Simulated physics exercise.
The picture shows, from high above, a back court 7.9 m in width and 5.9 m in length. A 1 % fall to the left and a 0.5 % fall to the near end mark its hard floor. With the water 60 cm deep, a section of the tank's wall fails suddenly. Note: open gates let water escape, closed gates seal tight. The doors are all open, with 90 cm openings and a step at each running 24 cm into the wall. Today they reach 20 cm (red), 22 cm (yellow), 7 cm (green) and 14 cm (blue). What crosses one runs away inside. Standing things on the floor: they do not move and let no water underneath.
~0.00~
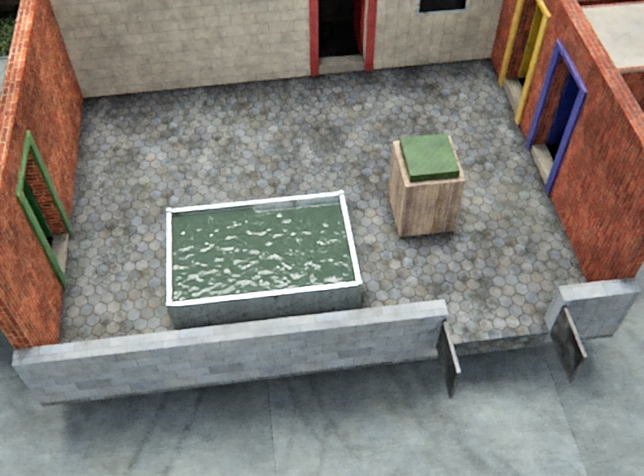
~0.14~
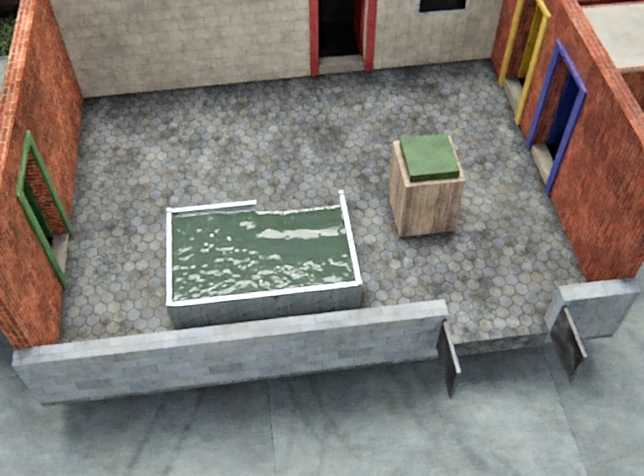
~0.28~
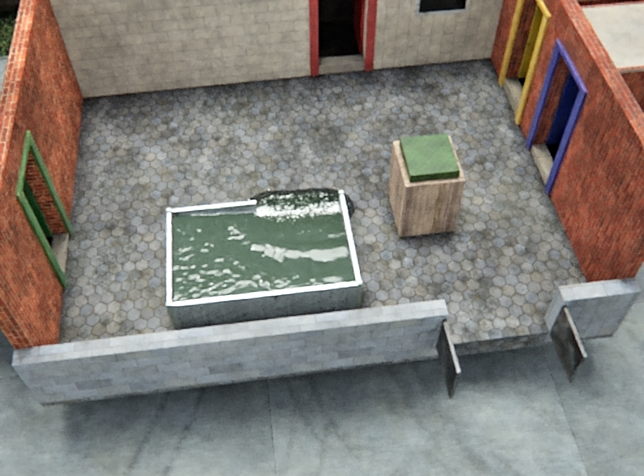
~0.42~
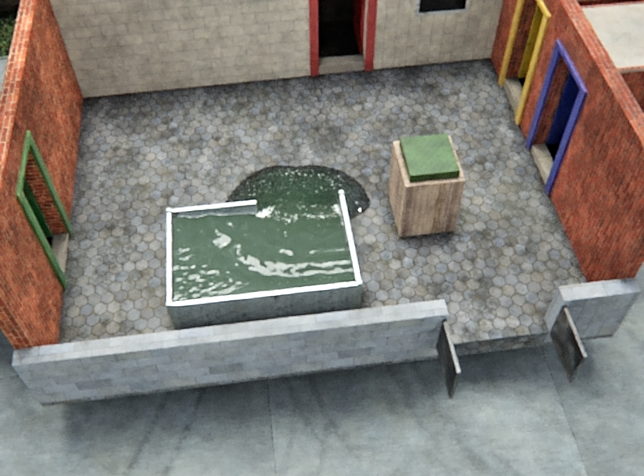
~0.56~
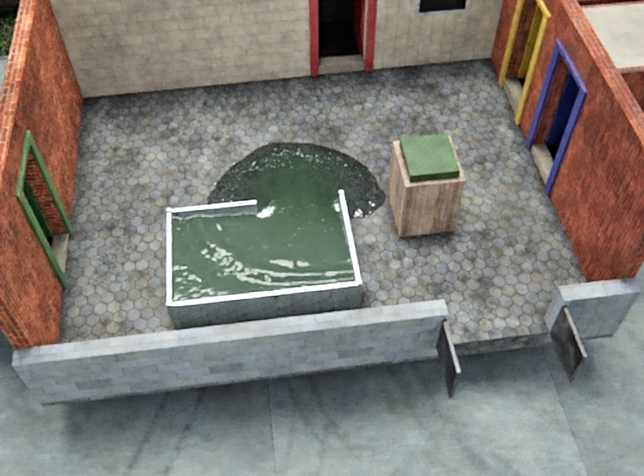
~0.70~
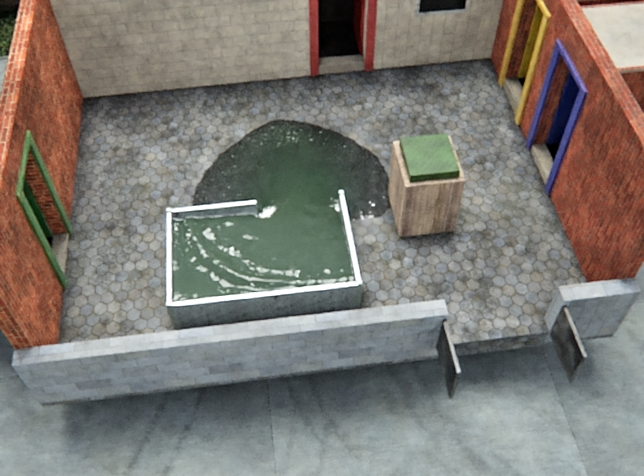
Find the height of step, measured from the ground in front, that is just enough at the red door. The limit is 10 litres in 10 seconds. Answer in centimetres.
Roughly 18 cm is just enough.
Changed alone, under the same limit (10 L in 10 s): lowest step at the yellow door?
Roughly 11.0 cm at yellow.
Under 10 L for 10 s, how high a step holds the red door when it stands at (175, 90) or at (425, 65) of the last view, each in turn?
Roughly 10.0 cm, then roughly 11.0 cm.
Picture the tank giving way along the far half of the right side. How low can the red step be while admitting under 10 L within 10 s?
Estimate: Near 9.0 cm.
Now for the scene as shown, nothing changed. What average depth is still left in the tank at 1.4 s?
Near 41 cm, averaged.
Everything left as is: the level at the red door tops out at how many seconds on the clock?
Some 2.4 s, more or less.
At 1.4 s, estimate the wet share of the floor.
Near 30 per cent is wet.
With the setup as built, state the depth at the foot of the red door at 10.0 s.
Roughly 5.5 cm deep.
After 1.4 s water covers 30 % of the floor, deepest (32 cm) near (315, 218); it has not reached the red door.
After 3.0 s water covers 45 % of the floor, deepest (22 cm) near (84, 102); 19 cm at the red door, 3 litres in over its 20 cm step.
After 10.0 s water covers 90 % of the floor, deepest (13 cm) near (62, 313); 5 cm at the red door, 4 litres in over its 20 cm step.
At the red door as built, the water arrived by 1.5 s and peaked near 23 cm at 2.4 s.
With a step of 16.5 cm, 20 litres would have come in within the 10 s; with 22 cm, 1 litre. So under 10 litres takes about 18 cm.
